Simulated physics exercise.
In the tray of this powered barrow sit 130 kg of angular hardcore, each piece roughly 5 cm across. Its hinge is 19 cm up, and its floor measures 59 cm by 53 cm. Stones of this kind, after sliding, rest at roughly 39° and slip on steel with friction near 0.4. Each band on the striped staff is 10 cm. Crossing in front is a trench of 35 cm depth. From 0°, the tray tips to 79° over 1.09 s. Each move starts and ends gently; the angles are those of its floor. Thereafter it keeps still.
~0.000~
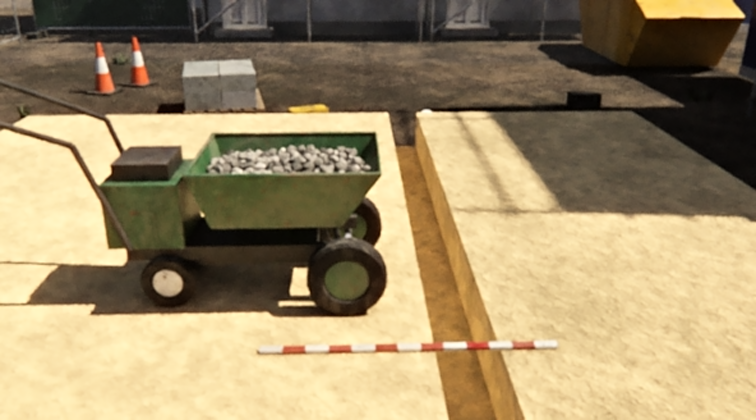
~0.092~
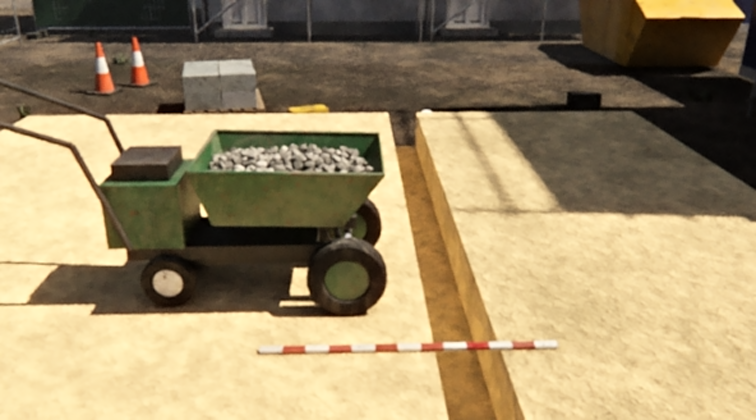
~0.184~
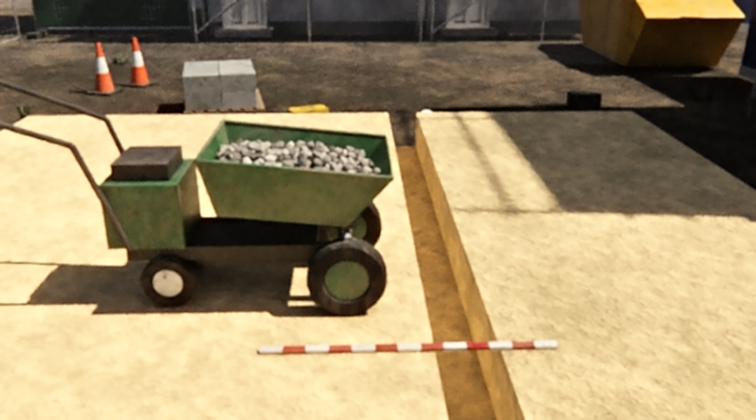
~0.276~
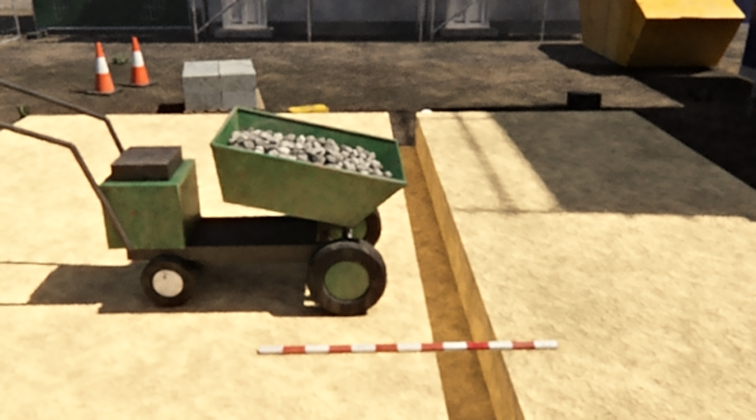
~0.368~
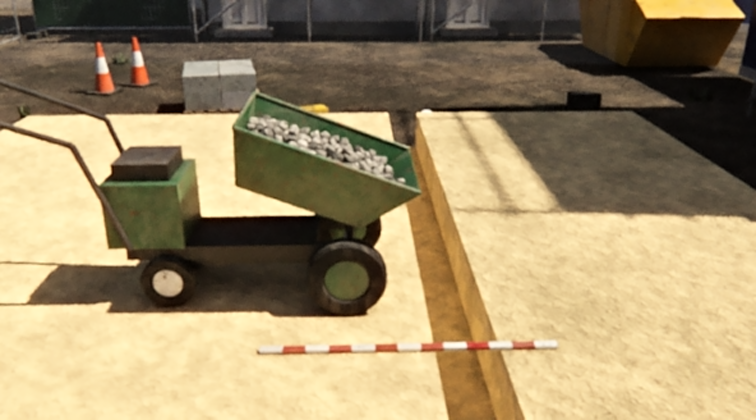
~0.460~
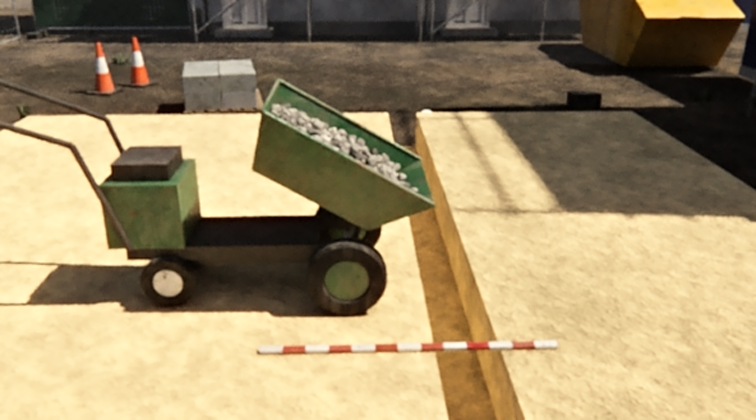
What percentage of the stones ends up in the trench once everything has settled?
About 58 per cent.
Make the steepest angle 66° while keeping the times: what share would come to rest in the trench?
Some 25 in a hundred, I'd say.
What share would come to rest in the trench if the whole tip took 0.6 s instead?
It would be near 35 per cent.
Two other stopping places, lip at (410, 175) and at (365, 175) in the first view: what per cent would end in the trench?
5 % and 75 %.
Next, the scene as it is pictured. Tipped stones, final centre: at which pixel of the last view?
Roughly at pixel (470, 311).
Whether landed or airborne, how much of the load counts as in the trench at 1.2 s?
I'd say near 10 per cent at that time.
After 0.8 s the floor is at 67°; 100 % in the tray; the foremost stones are at (466, 252).
After 1.2 s the floor is at 79°; 62 % in the tray, 12 % in the trench, 26 % past the trench; the foremost stones are at (550, 276).
After 1.5 s the floor is at 79°; 27 % in the tray, 28 % in the trench, 44 % past the trench; the foremost stones are at (627, 275).
After 3.5 s the floor is at 79°; 0 % in the tray, 58 % in the trench, 42 % past the trench; the foremost stones are at (640, 274).
